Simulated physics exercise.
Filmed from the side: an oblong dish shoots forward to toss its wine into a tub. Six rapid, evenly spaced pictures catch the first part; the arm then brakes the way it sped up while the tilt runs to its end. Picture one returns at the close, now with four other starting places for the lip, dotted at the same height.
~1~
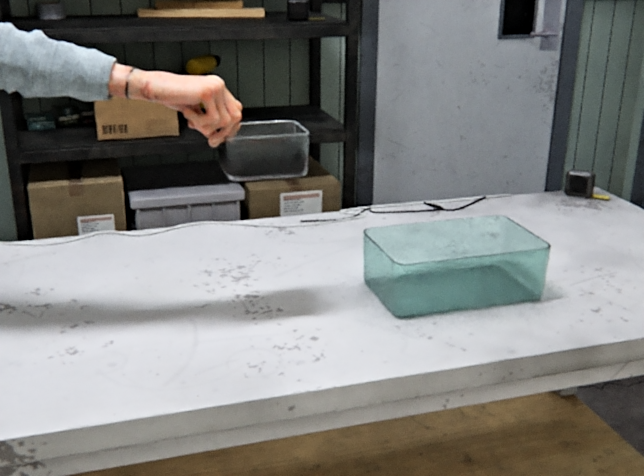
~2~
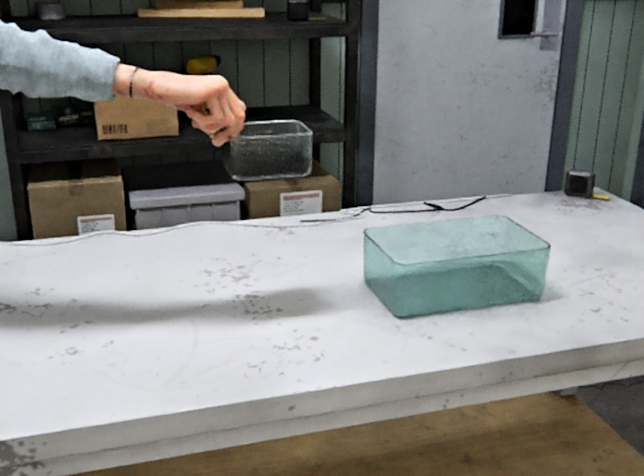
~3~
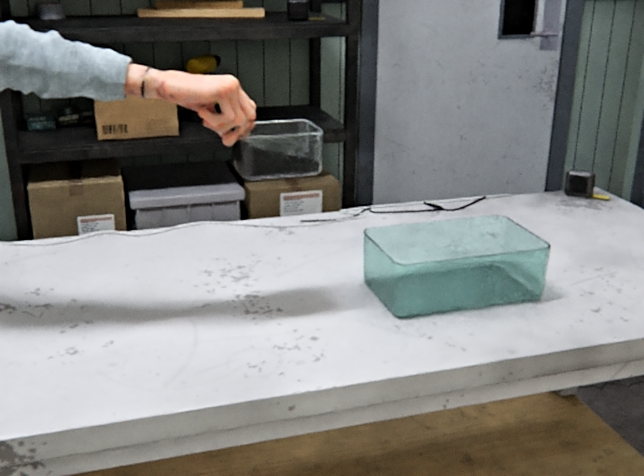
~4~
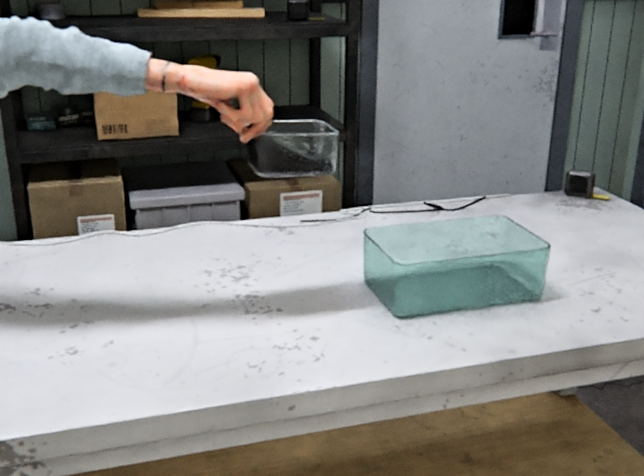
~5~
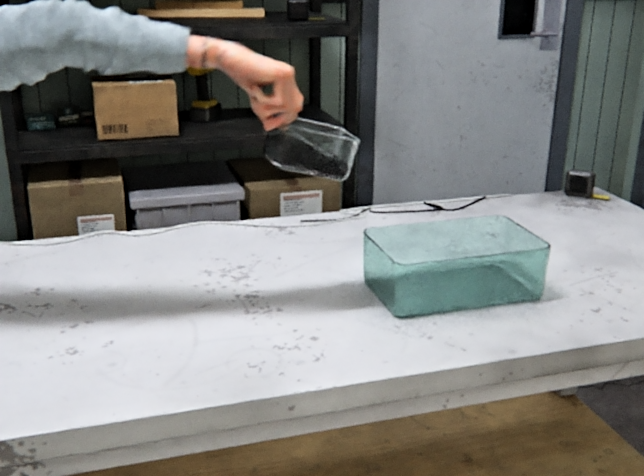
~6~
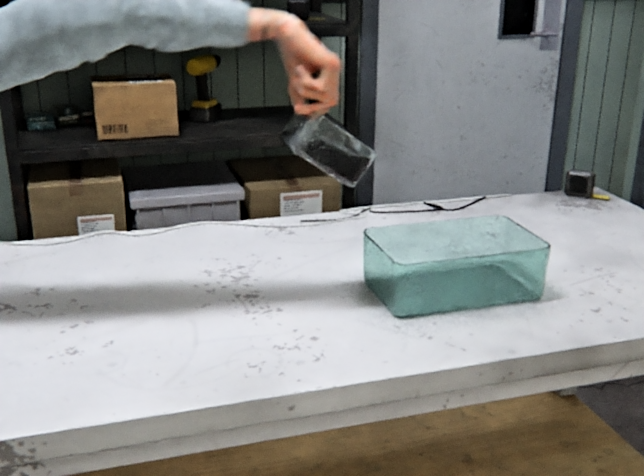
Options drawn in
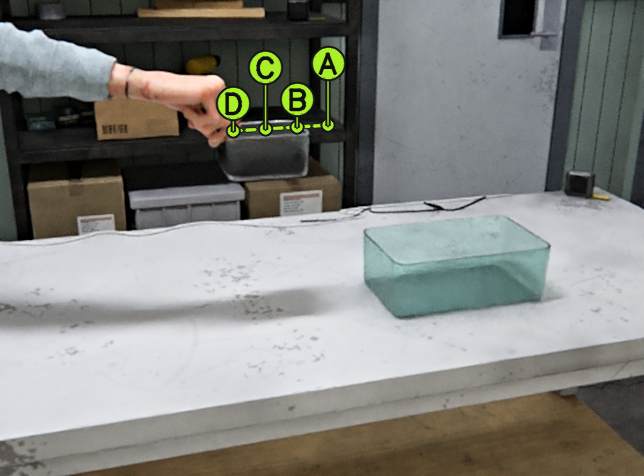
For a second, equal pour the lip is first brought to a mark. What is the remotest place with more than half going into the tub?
That is place D.
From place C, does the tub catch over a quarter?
Yes.
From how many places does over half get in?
All four.
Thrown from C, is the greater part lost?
No, not at all.
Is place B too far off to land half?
No.
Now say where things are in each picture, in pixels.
Upright, lip at (301, 126); tub from (392, 317) to (541, 297); nothing has left yet.
Upright, lip at (304, 126); nothing has left yet.
Upright, lip at (314, 126); nothing has left yet.
Tipped about 3°, lip at (330, 126); nothing has left yet.
Tipped about 15°, lip at (350, 134); nothing has left yet.
Tipped about 36°, lip at (369, 147); nothing has left yet.
On the marked copy, A at (328, 125); B at (297, 127); C at (265, 129); D at (233, 131).
If A is chosen, about 92 % lands in the tub, 5 % falls short and 3 % goes beside or beyond.
If B is chosen, about 85 % lands in the tub, 3 % falls short and 11 % goes beside or beyond.
If C is chosen, about 79 % lands in the tub, 13 % falls short and 8 % goes beside or beyond.
If D is chosen, about 72 % lands in the tub, 19 % falls short and 9 % goes beside or beyond.
